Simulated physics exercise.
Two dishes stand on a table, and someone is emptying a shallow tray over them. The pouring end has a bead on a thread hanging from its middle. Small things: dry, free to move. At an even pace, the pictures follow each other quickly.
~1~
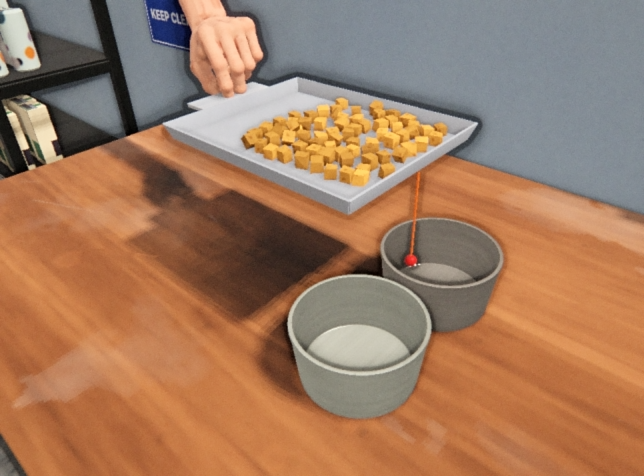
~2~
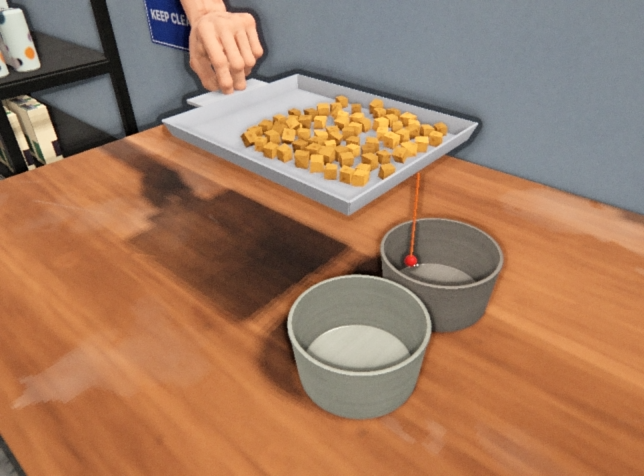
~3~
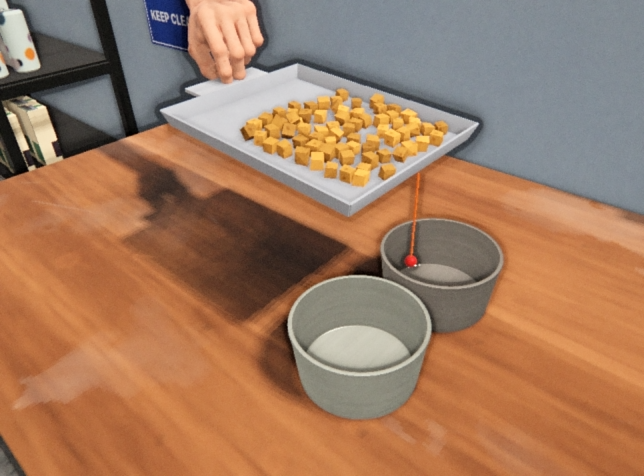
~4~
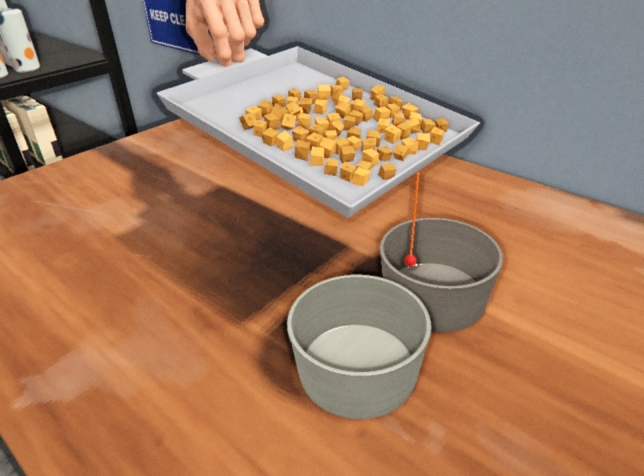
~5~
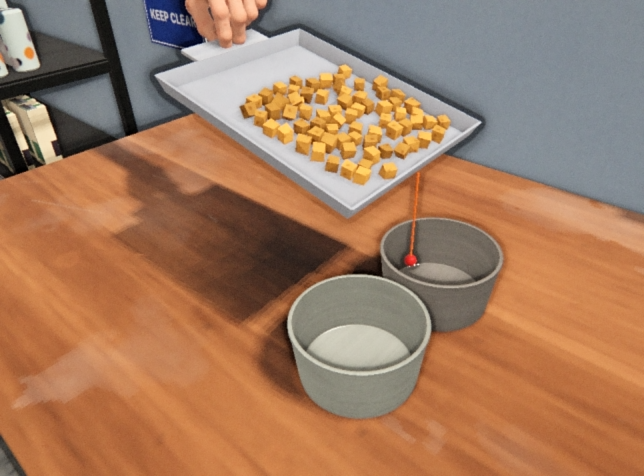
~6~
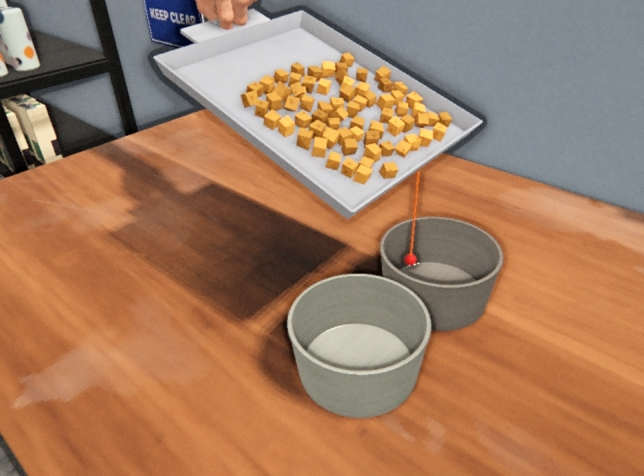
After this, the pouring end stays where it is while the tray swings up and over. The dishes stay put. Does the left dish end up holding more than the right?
The left-side dish.
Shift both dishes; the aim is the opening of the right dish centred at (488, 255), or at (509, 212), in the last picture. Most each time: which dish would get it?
With the dishes at the first place it's the left-side dish, and at the second it's the left-side dish.
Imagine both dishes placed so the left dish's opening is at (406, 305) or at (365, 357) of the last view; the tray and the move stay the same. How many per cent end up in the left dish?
About 50 and 40 per cent respectively.
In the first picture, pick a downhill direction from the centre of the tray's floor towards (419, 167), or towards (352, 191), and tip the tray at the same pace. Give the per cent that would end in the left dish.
Lab note: Case 1 near 20 %, case 2 near 70 %.
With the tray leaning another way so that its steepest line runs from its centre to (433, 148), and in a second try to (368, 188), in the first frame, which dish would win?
First the right one, then the left one.
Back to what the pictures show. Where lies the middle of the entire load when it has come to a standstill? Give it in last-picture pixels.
Somewhere around (483, 385) in the last picture.
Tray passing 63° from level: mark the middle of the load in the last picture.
The middle of the load sits near (401, 134).
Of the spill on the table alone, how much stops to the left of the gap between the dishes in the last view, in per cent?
That comes to about 0 per cent of the pieces.
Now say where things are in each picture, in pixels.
Corners of the pouring end at (348, 196) and (469, 123), level; middle of the load at (335, 140), croutons; left dish at (415, 374); right dish at (491, 293); bead on its thread at (411, 261), in the first picture.
Corners of the pouring end at (349, 196) and (469, 123), level; middle of the load at (335, 139), in the second picture.
Corners of the pouring end at (349, 198) and (470, 123), tipped barely, lowest at the left corner; middle of the load at (335, 136), in the third picture.
Corners of the pouring end at (350, 200) and (471, 122), tipped a little, lowest at the left corner; middle of the load at (336, 129), in the fourth picture.
Corners of the pouring end at (351, 202) and (473, 121), tipped a little, lowest at the left corner; middle of the load at (337, 122), in the fifth picture.
Corners of the pouring end at (352, 204) and (474, 120), tipped clearly, lowest at the left corner; middle of the load at (339, 116); left dish at (414, 373); right dish at (490, 292), in the sixth picture.
Soon, tray tipped steeply; all on the tray.
A while on, tray tipped past a quarter turn; nearly all on the tray; a stray few in the left dish; a stray few in the right dish.
Towards the end, tray tipped past a quarter turn; about a quarter in the left dish; a small part in the right dish; about two thirds outside both.
Finally, tray tipped past a quarter turn; about a quarter in the left dish; a small part in the right dish; about two thirds outside both.
